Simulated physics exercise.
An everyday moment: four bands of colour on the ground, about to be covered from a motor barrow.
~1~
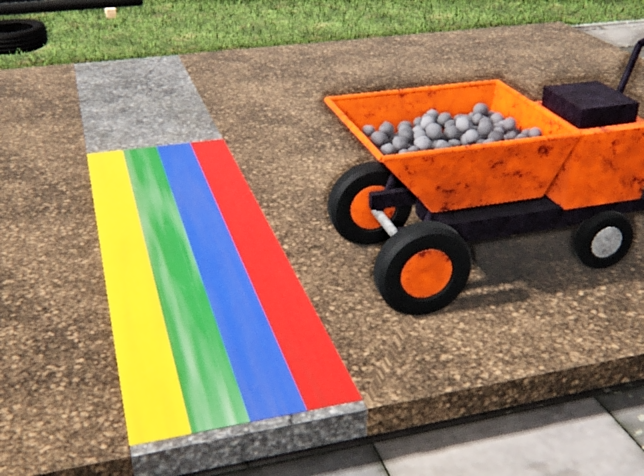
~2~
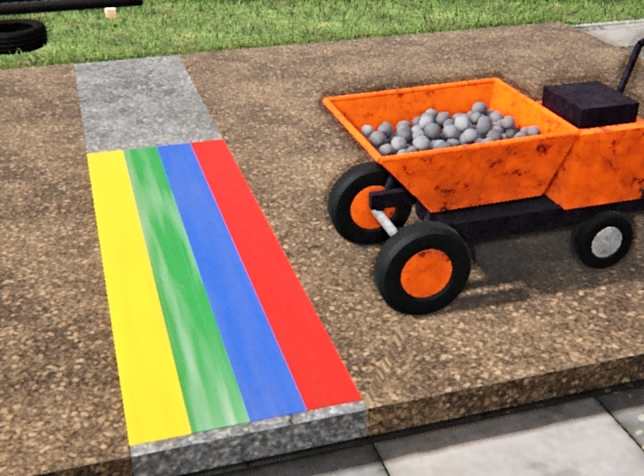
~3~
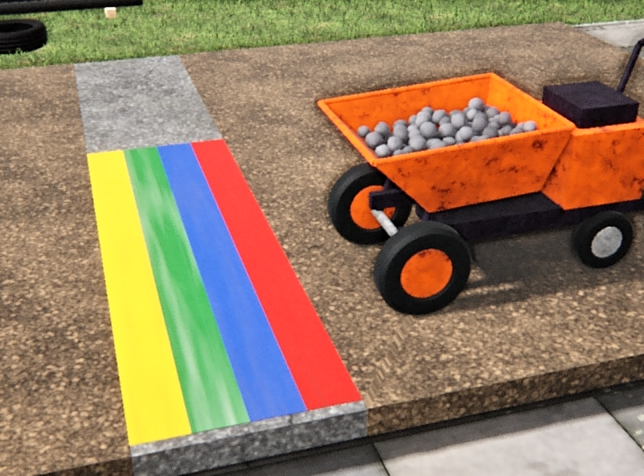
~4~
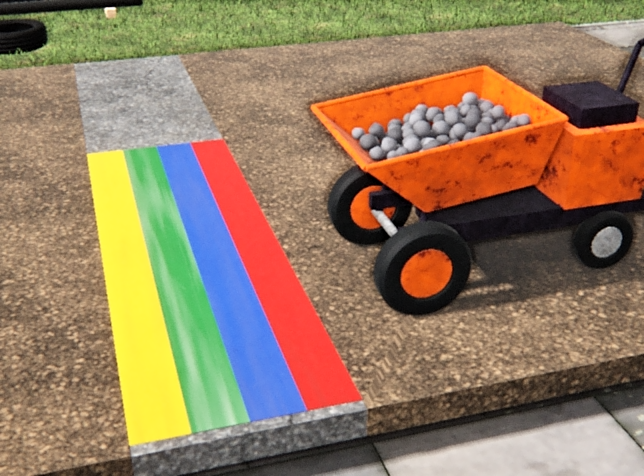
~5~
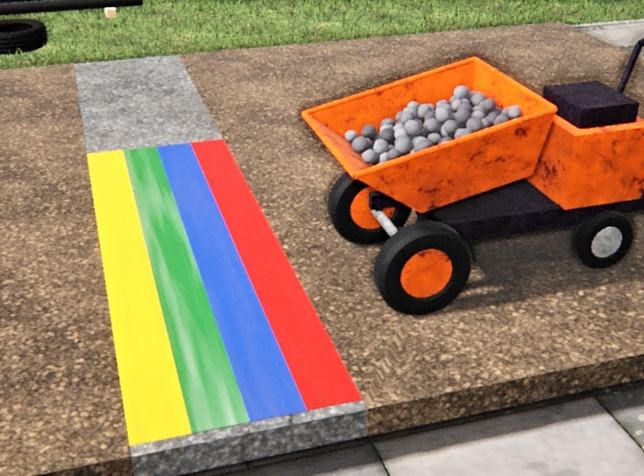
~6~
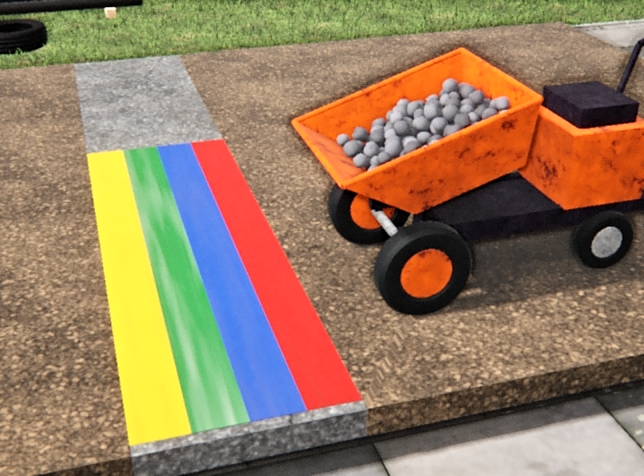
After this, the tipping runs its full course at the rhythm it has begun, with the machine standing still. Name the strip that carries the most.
Most covered: The blue band.
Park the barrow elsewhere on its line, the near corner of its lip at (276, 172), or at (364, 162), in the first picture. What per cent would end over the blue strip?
Near 0 % and 30 %.
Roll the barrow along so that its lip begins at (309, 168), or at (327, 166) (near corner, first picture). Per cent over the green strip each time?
About 30 and 30 per cent.
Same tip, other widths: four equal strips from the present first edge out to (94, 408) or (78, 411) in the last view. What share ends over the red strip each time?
The first gives 10 %, the second 10 %.
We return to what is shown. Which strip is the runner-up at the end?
In second place: The green one.
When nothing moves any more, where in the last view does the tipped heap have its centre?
Roughly at (217, 297).
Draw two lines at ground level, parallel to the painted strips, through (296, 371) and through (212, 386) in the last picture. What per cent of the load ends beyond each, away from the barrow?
About 70 and 20 per cent.
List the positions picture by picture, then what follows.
In the first picture, lip of the skip near (382, 159), level; top of the load near (472, 137), round cobbles; red strip near (314, 362); blue strip near (262, 372); green strip near (208, 382); yellow strip near (151, 392).
In the second picture, lip of the skip near (380, 160), level; top of the load near (471, 136).
In the third picture, lip of the skip near (375, 163), tipped barely; top of the load near (481, 131).
In the fourth picture, lip of the skip near (366, 168), tipped a little; top of the load near (474, 127).
In the fifth picture, lip of the skip near (356, 176), tipped a little; top of the load near (478, 118).
In the sixth picture, lip of the skip near (344, 186), tipped clearly; top of the load near (483, 113); red strip near (314, 362); blue strip near (262, 372); green strip near (208, 382); yellow strip near (151, 392).
Shortly afterwards, skip tipped steeply; the whole lot in the skip.
Next, skip tipped right over; the bulk in the skip; only a few over the red strip; near a quarter over the blue strip; only a few over the green strip.
Some moments later, skip tipped right over; near a third in the skip; a little over the red strip; near a third over the blue strip; near a quarter over the green strip; a little over the yellow strip; only a few off the paint.
In the end, skip tipped right over; near a third in the skip; a little over the red strip; near a third over the blue strip; near a quarter over the green strip; a little over the yellow strip; a little off the paint.
